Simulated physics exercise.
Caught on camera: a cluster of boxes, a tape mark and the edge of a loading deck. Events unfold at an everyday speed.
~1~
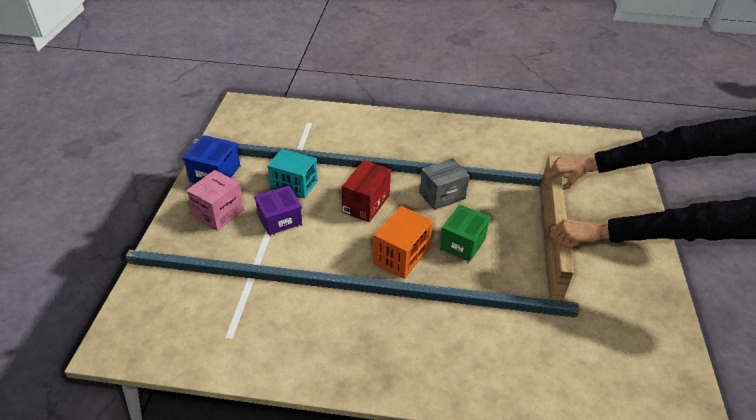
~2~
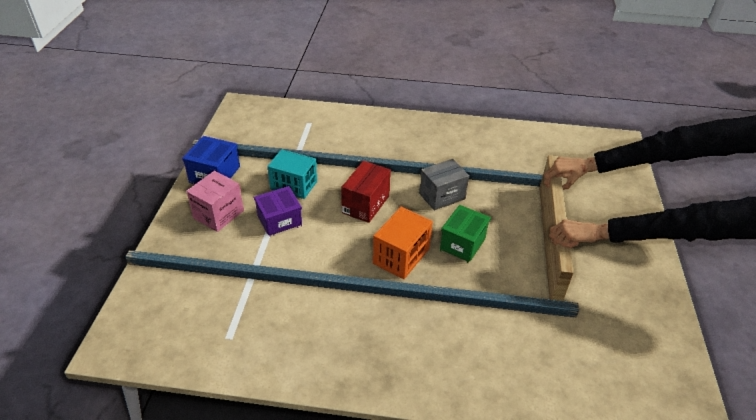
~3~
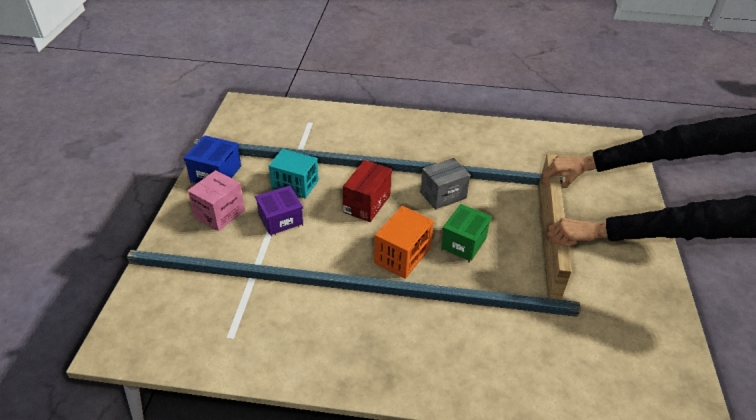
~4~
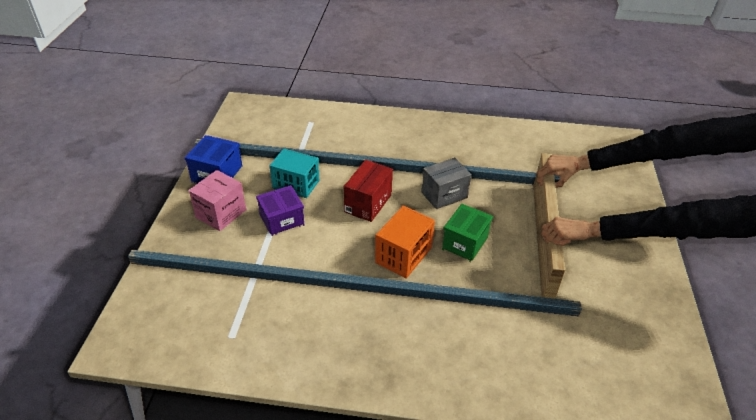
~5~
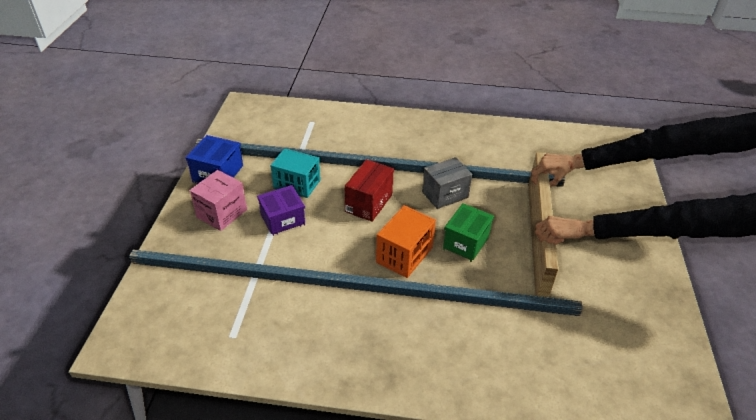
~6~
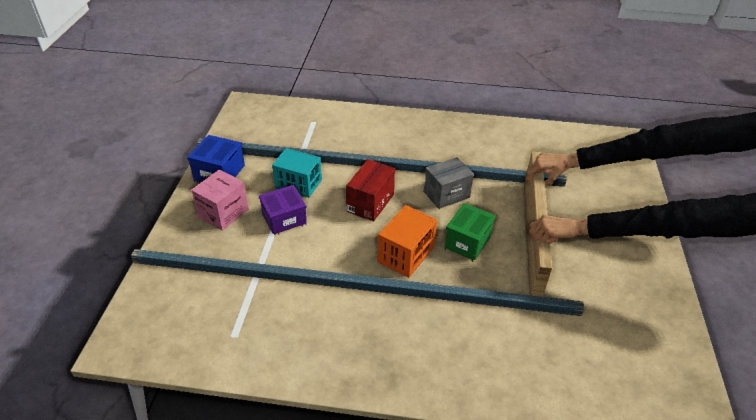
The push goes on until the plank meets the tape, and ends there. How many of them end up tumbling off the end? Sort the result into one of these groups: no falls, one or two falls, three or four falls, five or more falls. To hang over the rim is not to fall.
No falls.
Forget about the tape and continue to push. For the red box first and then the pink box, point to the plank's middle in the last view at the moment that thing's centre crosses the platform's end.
I'd put it close to (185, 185), and close to (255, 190) for the other one.
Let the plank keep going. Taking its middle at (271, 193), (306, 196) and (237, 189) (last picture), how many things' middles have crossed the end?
Respectively 0, 0 and 2.
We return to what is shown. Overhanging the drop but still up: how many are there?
The number is 0.
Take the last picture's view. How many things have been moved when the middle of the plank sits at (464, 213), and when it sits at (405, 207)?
Answer - first 3, then 4.
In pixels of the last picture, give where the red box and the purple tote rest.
Near (261, 183) and (223, 205).
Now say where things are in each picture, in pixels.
Blue tote (213, 162); pink box (216, 201); purple tote (279, 211); plank (555, 225); tape (277, 211), in the first picture.
Pink box (216, 201); red box (366, 192), in the second picture.
Purple tote (280, 211); green tote (466, 233), in the third picture.
Blue tote (215, 163); turquoise crate (295, 173), in the fourth picture.
Pink box (219, 200); plank (542, 222), in the fifth picture.
Blue tote (218, 162); pink box (221, 200); purple tote (283, 210); plank (536, 221); tape (281, 210), in the sixth picture.
Soon after, none off yet; blue tote at rest near (218, 162); pink box at rest near (221, 200); purple tote at rest near (283, 210).
Then, none off yet; blue tote at rest near (218, 162); pink box moving near (219, 200); purple tote moved a little near (265, 208).
At rest, the number that fall off is zero.
